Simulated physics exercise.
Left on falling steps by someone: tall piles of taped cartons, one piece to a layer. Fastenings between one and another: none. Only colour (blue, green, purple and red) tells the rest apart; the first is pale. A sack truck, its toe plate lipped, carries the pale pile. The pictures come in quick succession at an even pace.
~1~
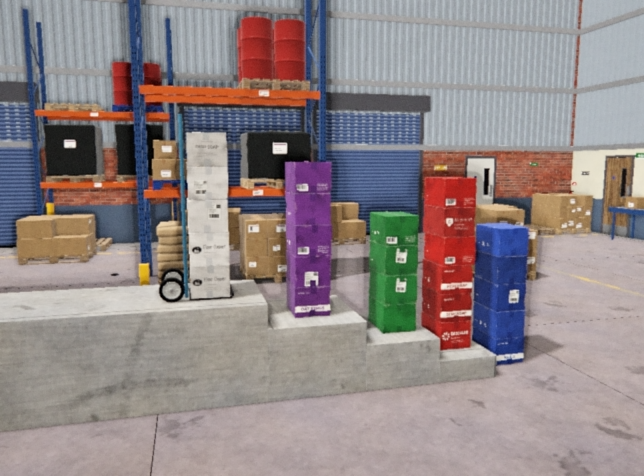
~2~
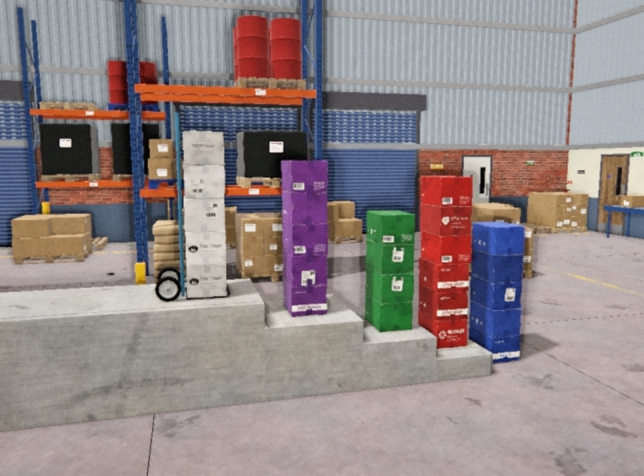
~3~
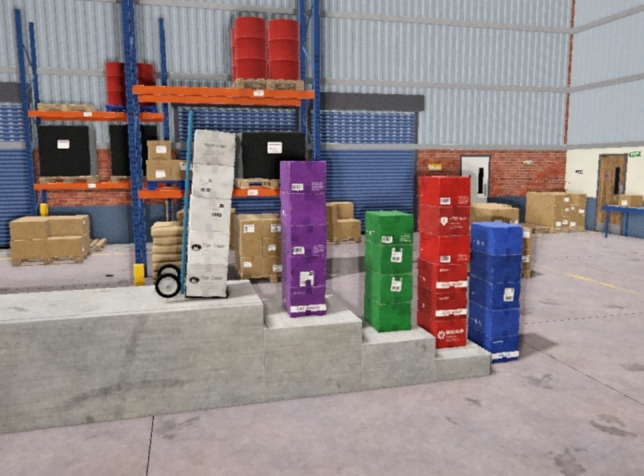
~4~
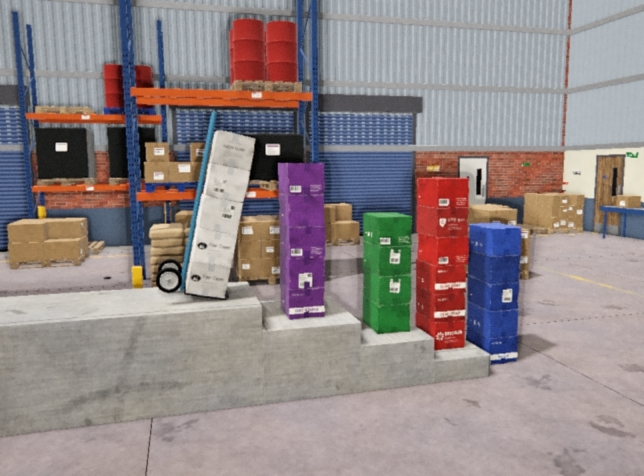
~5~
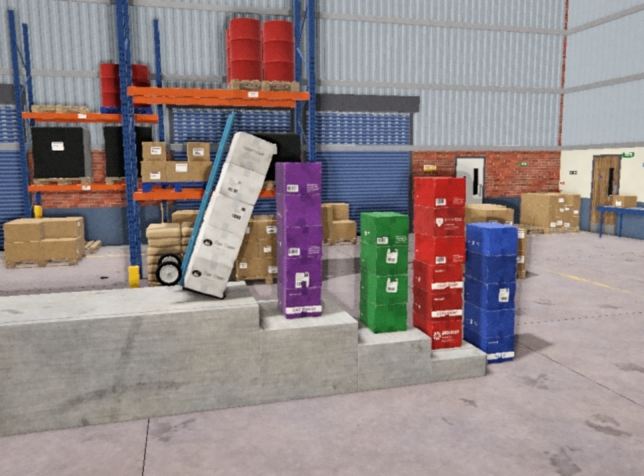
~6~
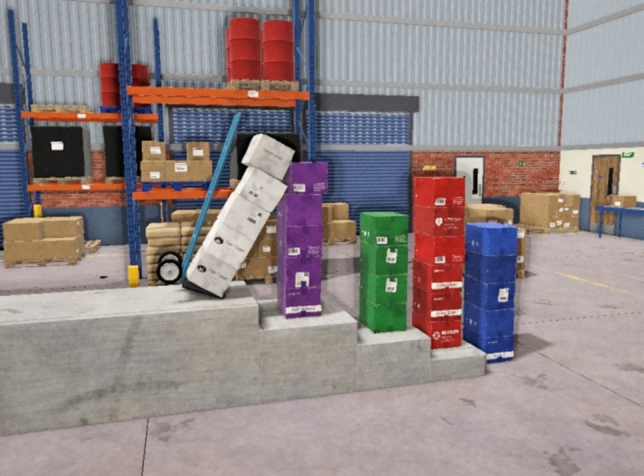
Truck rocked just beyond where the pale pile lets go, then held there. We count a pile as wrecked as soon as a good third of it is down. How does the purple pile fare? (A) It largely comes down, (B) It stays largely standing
Answer: A.
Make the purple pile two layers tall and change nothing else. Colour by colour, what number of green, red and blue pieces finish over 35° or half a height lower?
You'd end up with green at 0, red at 0 and blue at 0.
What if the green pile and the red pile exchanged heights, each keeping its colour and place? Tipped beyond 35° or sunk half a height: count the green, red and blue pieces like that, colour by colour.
Pieces down at the end - green: 5, red: 4, blue: 5.
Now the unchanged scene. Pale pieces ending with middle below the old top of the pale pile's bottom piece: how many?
5.
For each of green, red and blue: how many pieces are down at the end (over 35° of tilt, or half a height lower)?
Pieces down at the end - green: 3, red: 6, blue: 5.
Soon, 5 of the pale pile down; 5 of the 5 purple cartons down (5 of 20 in all colours); top purple carton tipped well over, half its height lower; top green carton tipped a little.
A while on, 5 of the pale pile down; 5 of the 5 purple cartons down (19 of 20 in all colours); top purple carton tipped clearly, some two heights lower; top blue carton tipped well over, about its own height lower.
Finally, 5 of the pale pile down; 5 of the 5 purple cartons down (19 of 20 in all colours); top purple carton tipped well over, some four heights lower; top green carton tipped well over, some three heights lower. Seen by the last camera, middles, top purple carton near (491, 281), top green carton near (505, 299).
